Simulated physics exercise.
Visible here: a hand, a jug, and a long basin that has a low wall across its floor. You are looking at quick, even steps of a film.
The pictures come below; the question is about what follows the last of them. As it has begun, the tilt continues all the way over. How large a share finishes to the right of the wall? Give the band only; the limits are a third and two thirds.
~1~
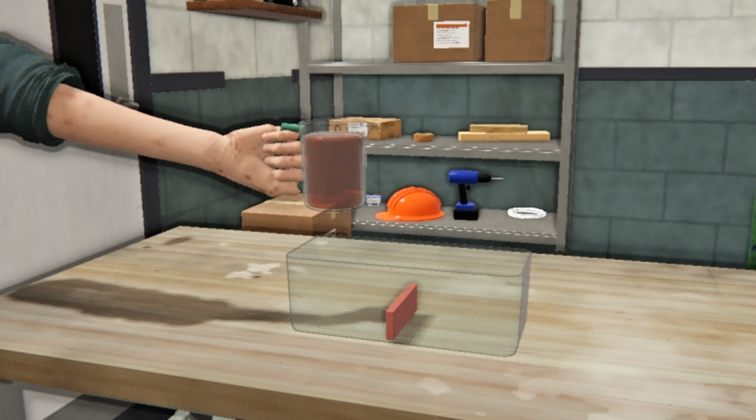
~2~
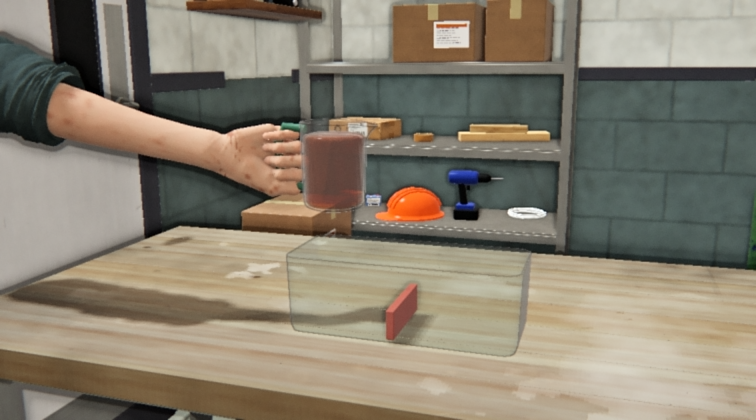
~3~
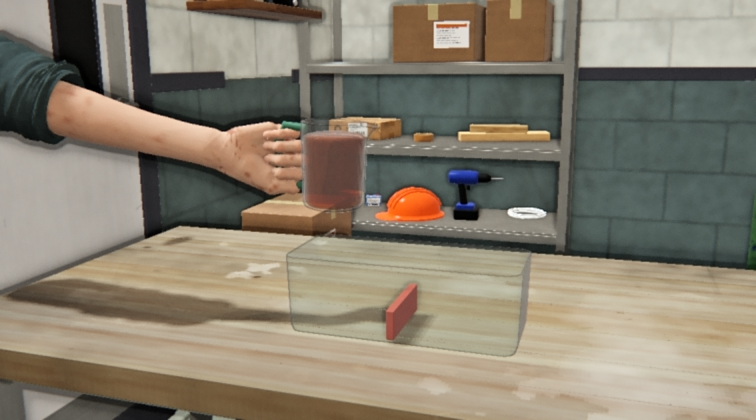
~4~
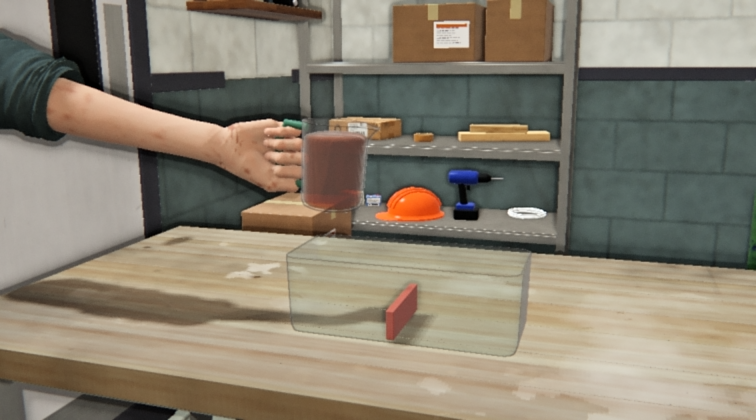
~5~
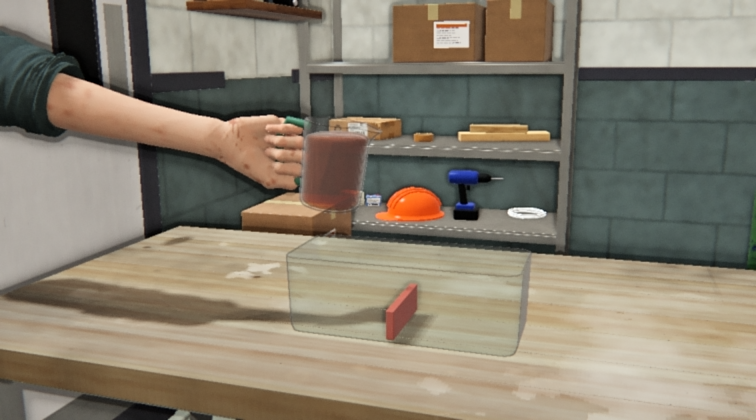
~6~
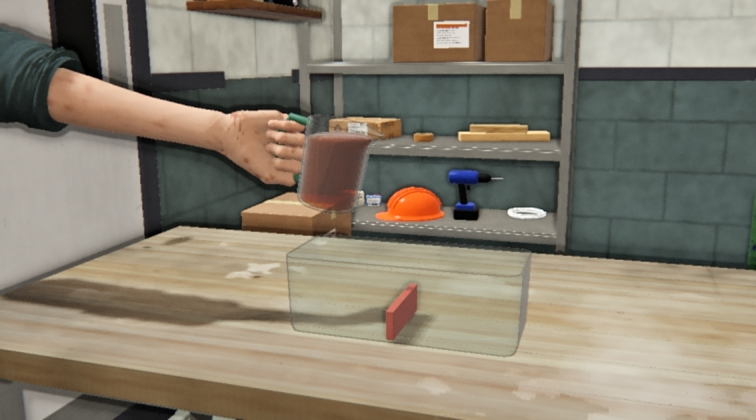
The right side of the wall holds a large share, beyond two thirds.
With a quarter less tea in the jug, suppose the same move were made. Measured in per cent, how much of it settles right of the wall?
85 per cent.
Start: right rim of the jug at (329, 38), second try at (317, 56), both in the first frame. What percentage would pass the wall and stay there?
Estimate, first then second: 35 per cent and 5 per cent.
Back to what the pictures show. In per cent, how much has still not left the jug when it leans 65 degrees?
Some 85 per cent has not yet come out.
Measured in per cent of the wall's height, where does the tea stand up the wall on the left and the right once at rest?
I'd say about 10 for the left and about 60 for the right.
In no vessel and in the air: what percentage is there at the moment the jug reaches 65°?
Airborne fraction: Approx. 15 %.
A moment on, the jug is tipped part way and 83 per cent is still to pour, 0 is left of the wall and 4 right of it.
Next, the jug is tipped on its side and 33 per cent is still to pour, 2 is left of the wall and 48 right of it.
Then the jug is tipped right over and 4 per cent is still to pour, 7 is left of the wall and 87 right of it.
Later the jug is tipped right over and 0 per cent is still to pour, 10 is left of the wall and 90 right of it.
In the end 10 per cent lies left of the wall, 90 right of it and 0 outside.
